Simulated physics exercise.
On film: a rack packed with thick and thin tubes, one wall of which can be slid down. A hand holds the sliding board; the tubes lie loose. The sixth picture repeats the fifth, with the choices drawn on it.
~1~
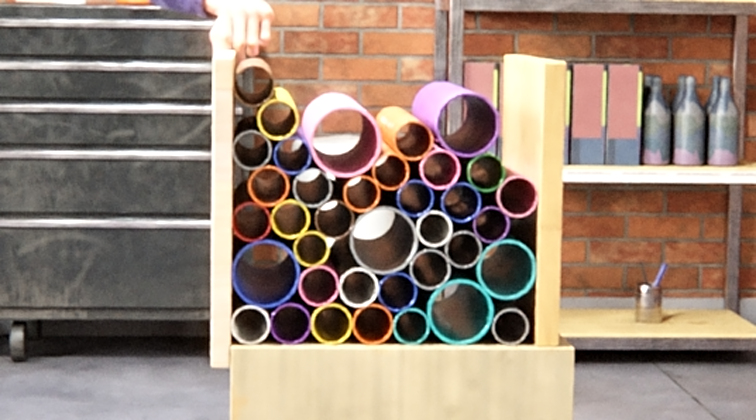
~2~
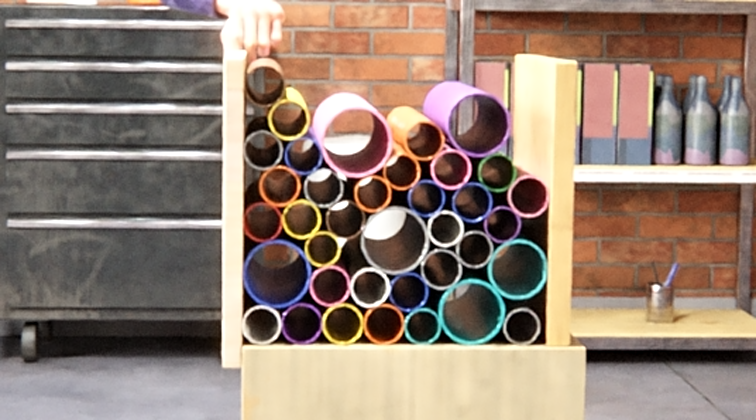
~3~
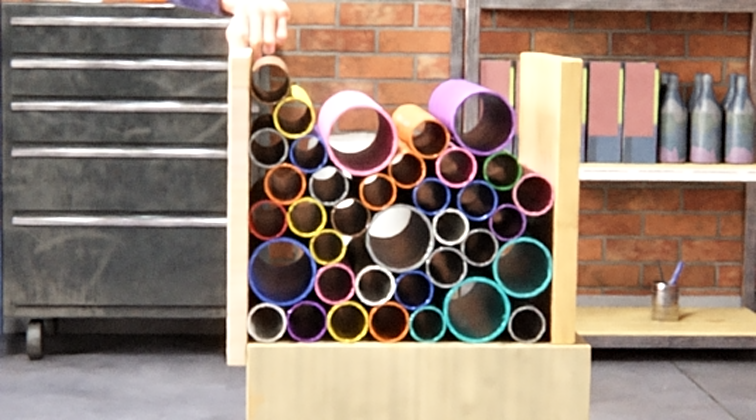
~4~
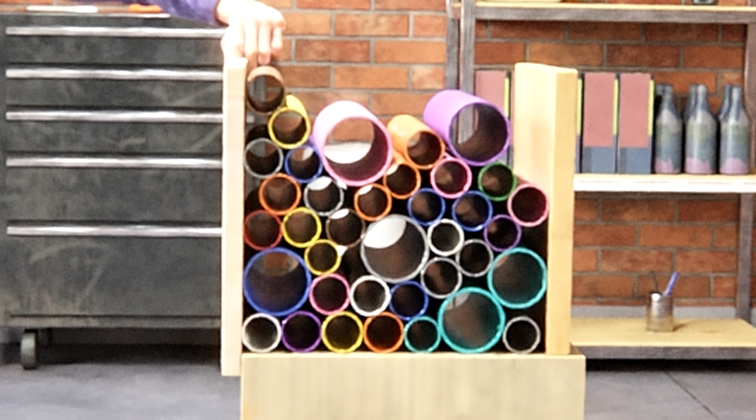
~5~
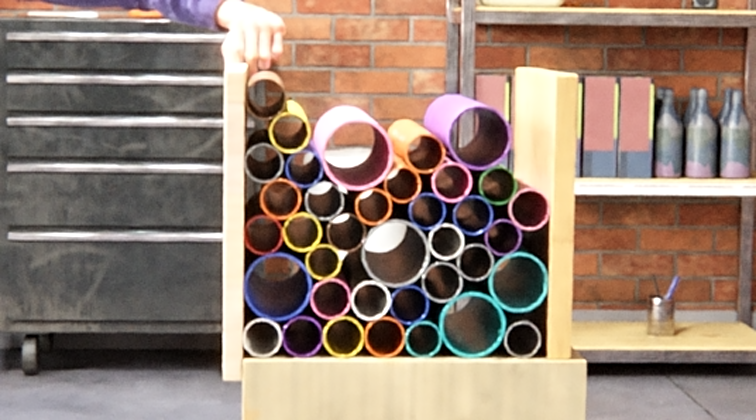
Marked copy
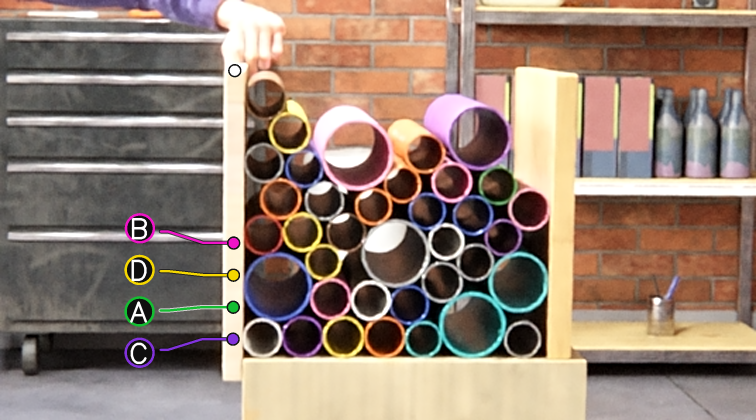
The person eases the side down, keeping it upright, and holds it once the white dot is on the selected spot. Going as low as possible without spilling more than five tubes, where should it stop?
Stop at B.
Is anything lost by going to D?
Yes.
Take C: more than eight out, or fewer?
More than eight.
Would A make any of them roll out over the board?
At A: Yes.
On the marked copy, A at (234, 307); B at (234, 243); C at (233, 339); D at (234, 275); the white dot at (235, 71).
Taking B. A third of the way, top of the board (244, 146).
Two thirds of the way, top of the board (243, 231).
When it is over, top of the board (243, 242), two out over the board.
As for the rest, A more than five out over the board; C more than five out over the board; D six out over the board.
